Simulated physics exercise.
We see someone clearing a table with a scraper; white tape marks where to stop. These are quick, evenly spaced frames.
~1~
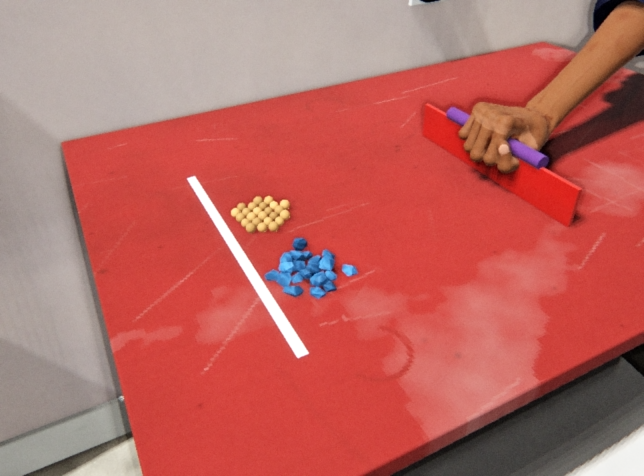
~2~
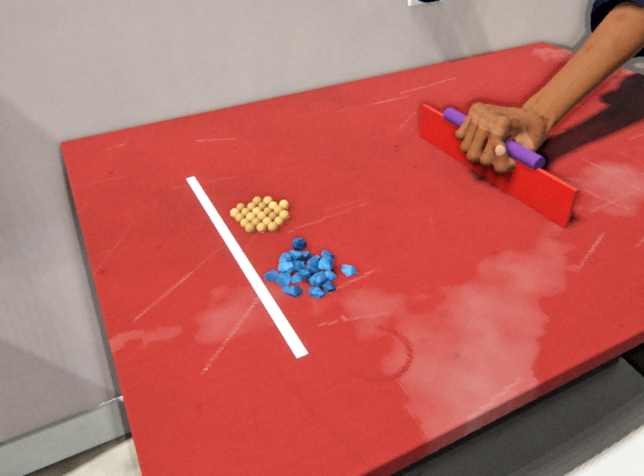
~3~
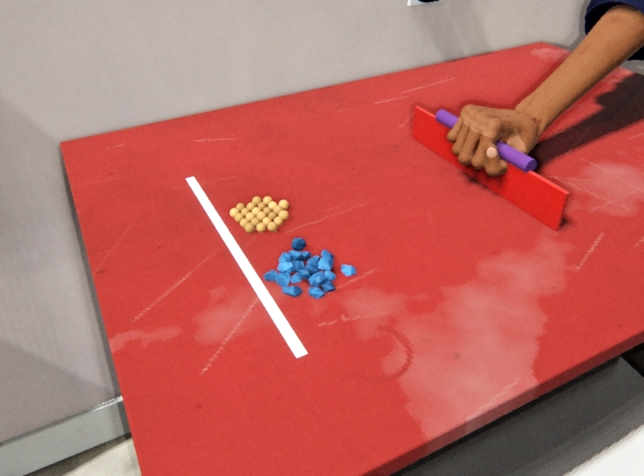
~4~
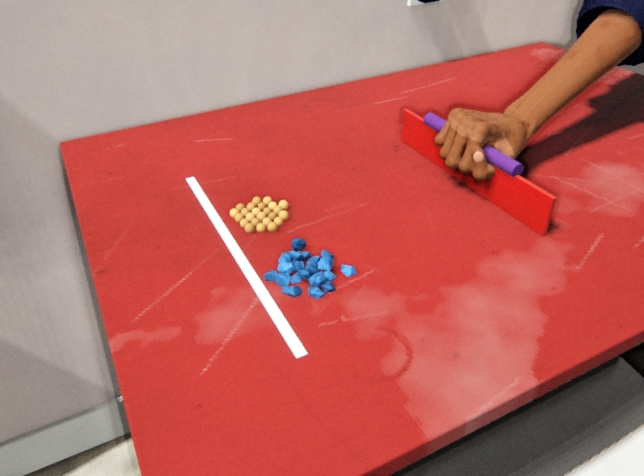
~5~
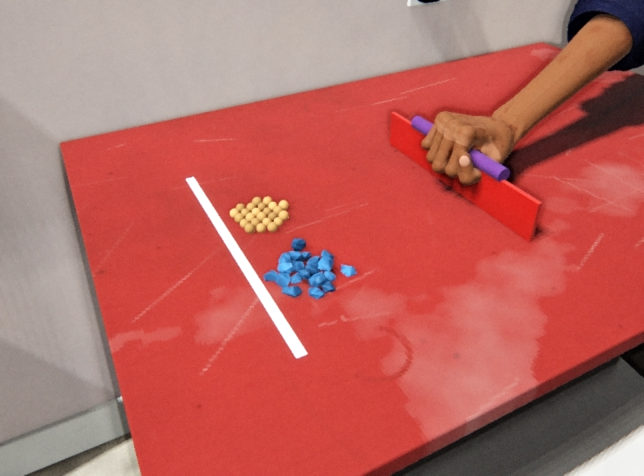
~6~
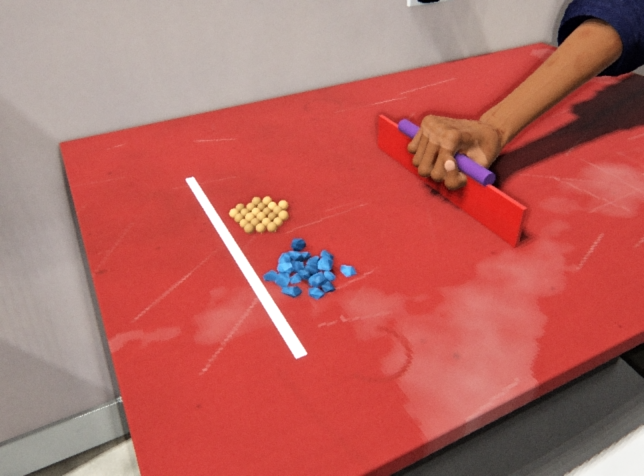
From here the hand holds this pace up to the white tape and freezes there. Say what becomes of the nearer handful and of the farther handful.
Here the nearer handful keeps clear of the drop, and the farther handful sends some to the floor.
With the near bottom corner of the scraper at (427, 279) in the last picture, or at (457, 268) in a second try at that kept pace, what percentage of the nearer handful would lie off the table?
Lab note: Share about 10 per cent at the first pace, 0 per cent at the second.
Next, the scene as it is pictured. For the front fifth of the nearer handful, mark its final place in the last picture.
In the final frame you'd find it around (195, 306).
Then, 0.42 s past the last view, scraper still moving, near (337, 184); nearer handful all on the table, its front near (271, 277); farther handful all on the table, its front near (234, 214).
Then, 0.85 s past the last view, scraper stopped at the white tape; nearer handful all on the table, its front near (187, 292); farther handful all on the table, its front near (180, 241).
Then, 1.13 s past the last view, scraper stopped at the white tape; nearer handful all on the table, its front near (182, 326); farther handful all on the table, its front near (112, 261).
Finally, scraper stopped at the white tape; nearer handful all on the table, its front near (180, 324); farther handful all over the edge.
